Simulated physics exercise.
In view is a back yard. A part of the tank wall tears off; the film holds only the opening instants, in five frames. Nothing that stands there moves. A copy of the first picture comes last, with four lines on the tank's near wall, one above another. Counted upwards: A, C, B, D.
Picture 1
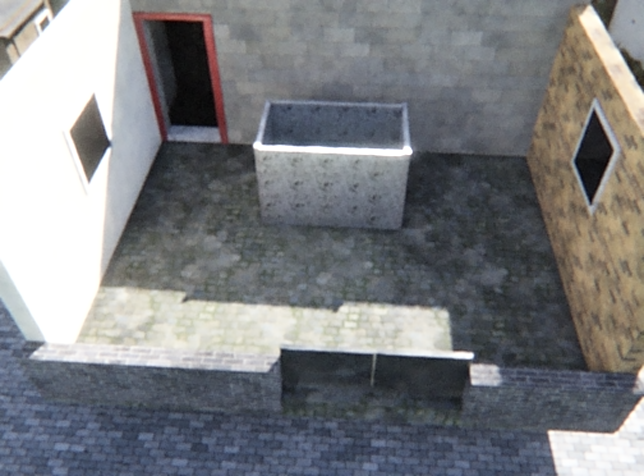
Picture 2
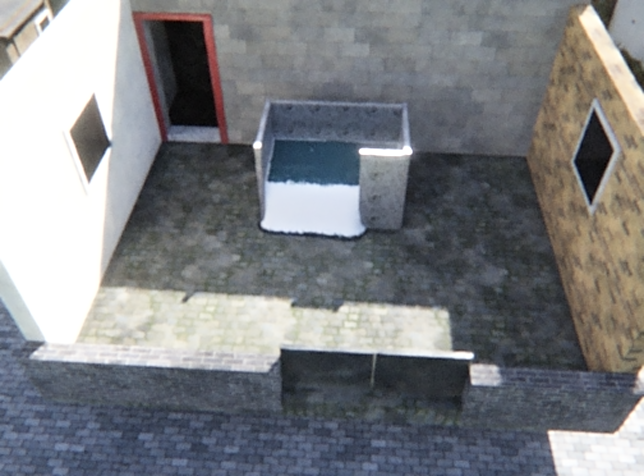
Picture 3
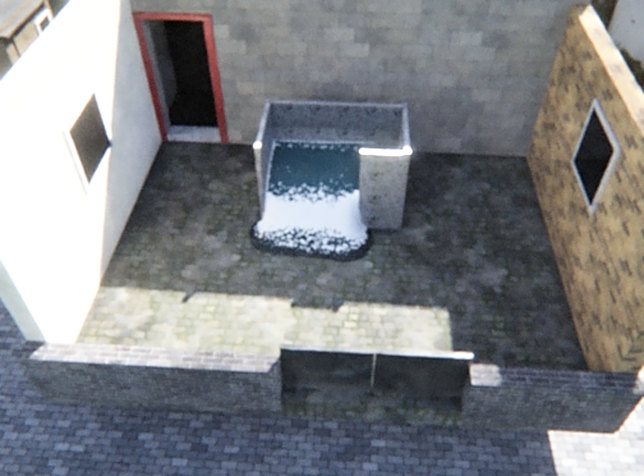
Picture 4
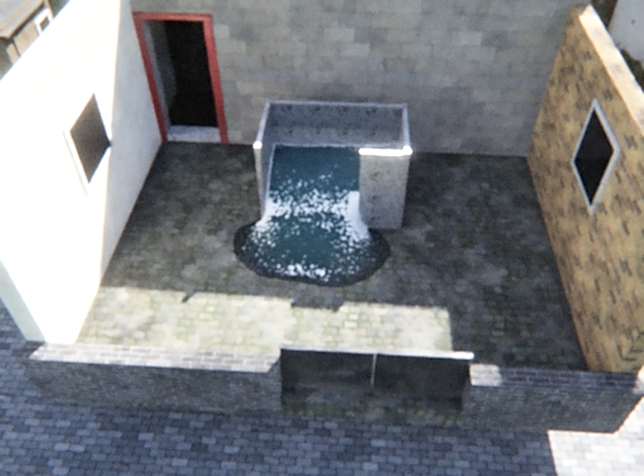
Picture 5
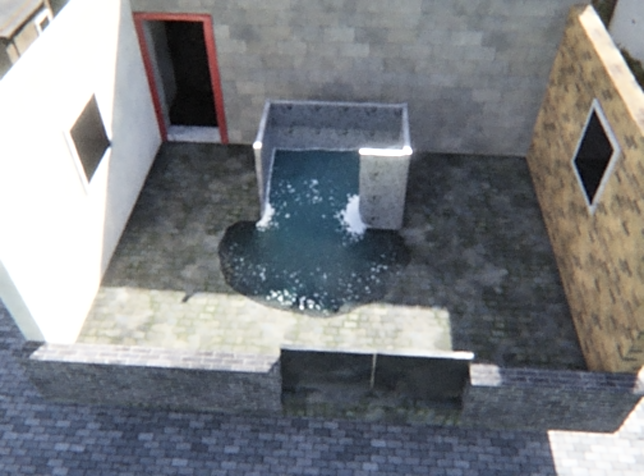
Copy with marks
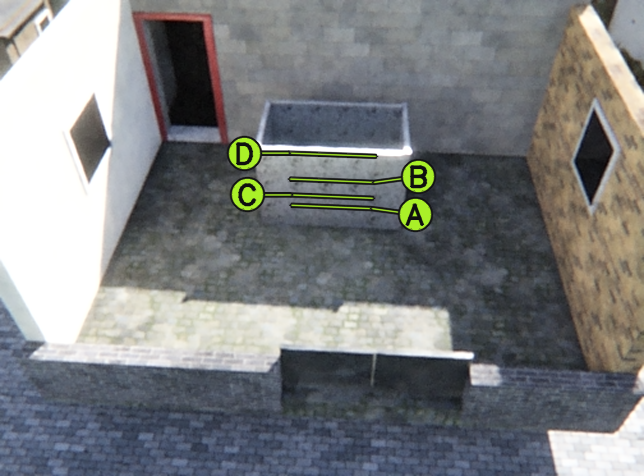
Water pours out through the opened front of a stone tank and spreads across the yard.
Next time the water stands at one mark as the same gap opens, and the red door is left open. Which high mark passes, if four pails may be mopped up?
Line B.
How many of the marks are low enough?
Three.
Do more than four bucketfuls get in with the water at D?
Yes.
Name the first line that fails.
It is D.
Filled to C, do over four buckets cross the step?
No.
In lime, A at (331, 206); B at (331, 180); C at (331, 196); D at (332, 154); from the bottom up A, C, B, D.
Choosing A, nothing gets over.
Choosing B, a splash gets over, under a bucket.
Choosing C, nothing gets over.
Choosing D, about 8 bucketfuls get in.
